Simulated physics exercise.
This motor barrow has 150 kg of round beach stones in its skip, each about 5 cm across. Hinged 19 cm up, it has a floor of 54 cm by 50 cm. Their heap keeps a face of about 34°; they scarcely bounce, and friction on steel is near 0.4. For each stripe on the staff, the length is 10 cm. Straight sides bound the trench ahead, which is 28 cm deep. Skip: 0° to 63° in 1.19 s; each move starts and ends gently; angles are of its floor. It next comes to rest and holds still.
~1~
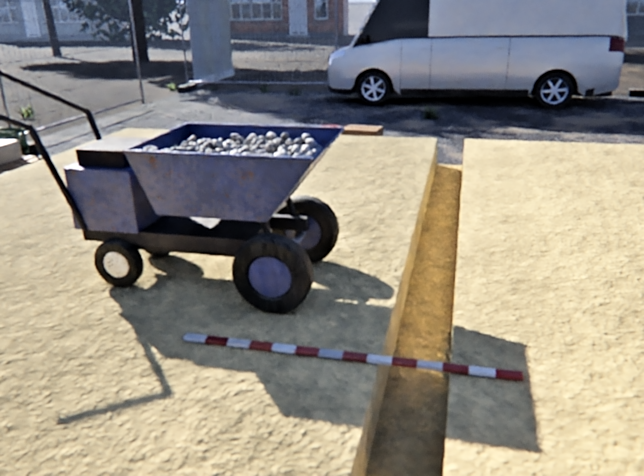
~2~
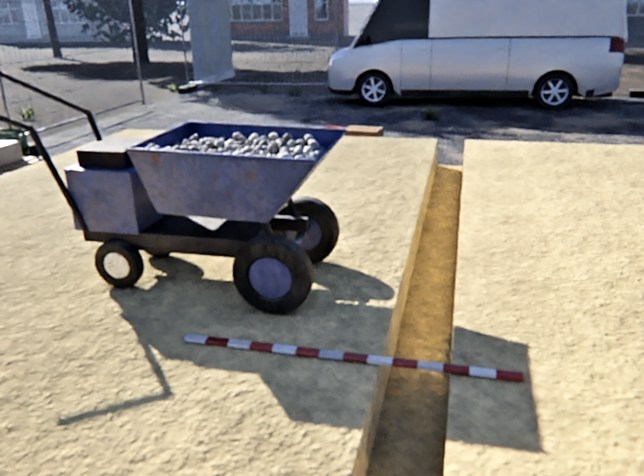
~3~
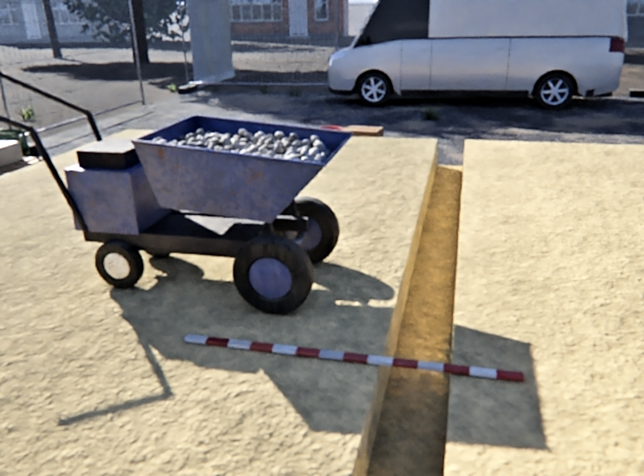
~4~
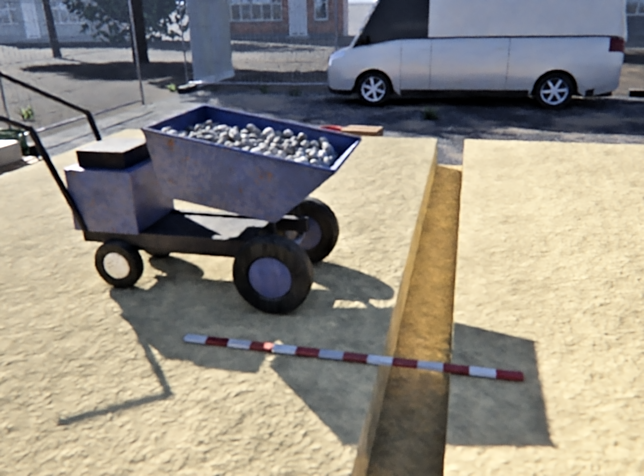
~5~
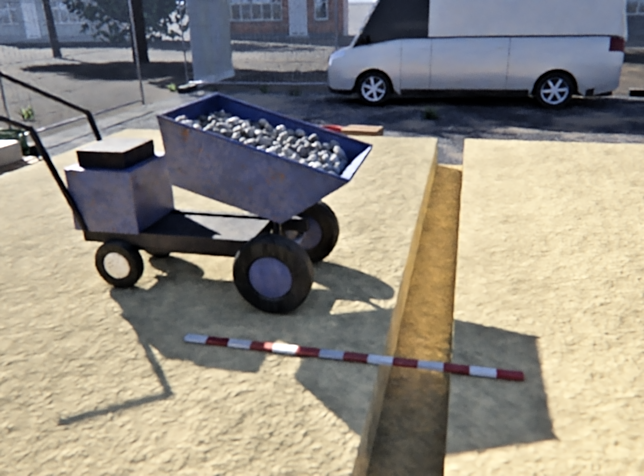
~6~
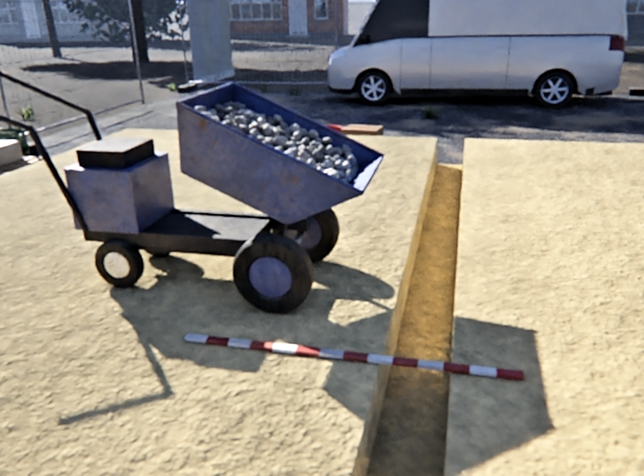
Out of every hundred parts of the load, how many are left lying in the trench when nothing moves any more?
Around 66 in every hundred.
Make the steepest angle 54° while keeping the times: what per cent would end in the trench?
About 45%.
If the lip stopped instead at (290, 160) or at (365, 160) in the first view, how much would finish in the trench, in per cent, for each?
Result: Close to 85 then close to 25 per cent.
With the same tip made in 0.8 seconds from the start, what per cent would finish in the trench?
Roughly 60 per cent.
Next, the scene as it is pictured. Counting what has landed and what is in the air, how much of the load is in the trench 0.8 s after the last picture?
Around 20 per cent of it.
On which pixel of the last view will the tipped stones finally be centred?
(441, 317).
Then, 0.4 s after the last picture the floor is at 53°, 100 % in the skip; the foremost stones are at (400, 224).
Then, 0.8 s after the last picture the floor is at 63°, 68 % in the skip, 20 % in the trench, 12 % past the trench; the foremost stones are at (506, 305).
Then, 1.1 s after the last picture the floor is at 63°, 36 % in the skip, 30 % in the trench, 34 % past the trench; the foremost stones are at (614, 307).
Then, 3.1 s after the last picture the floor is at 63°, 0 % in the skip, 66 % in the trench, 34 % past the trench; the foremost stones are past the picture's edge.
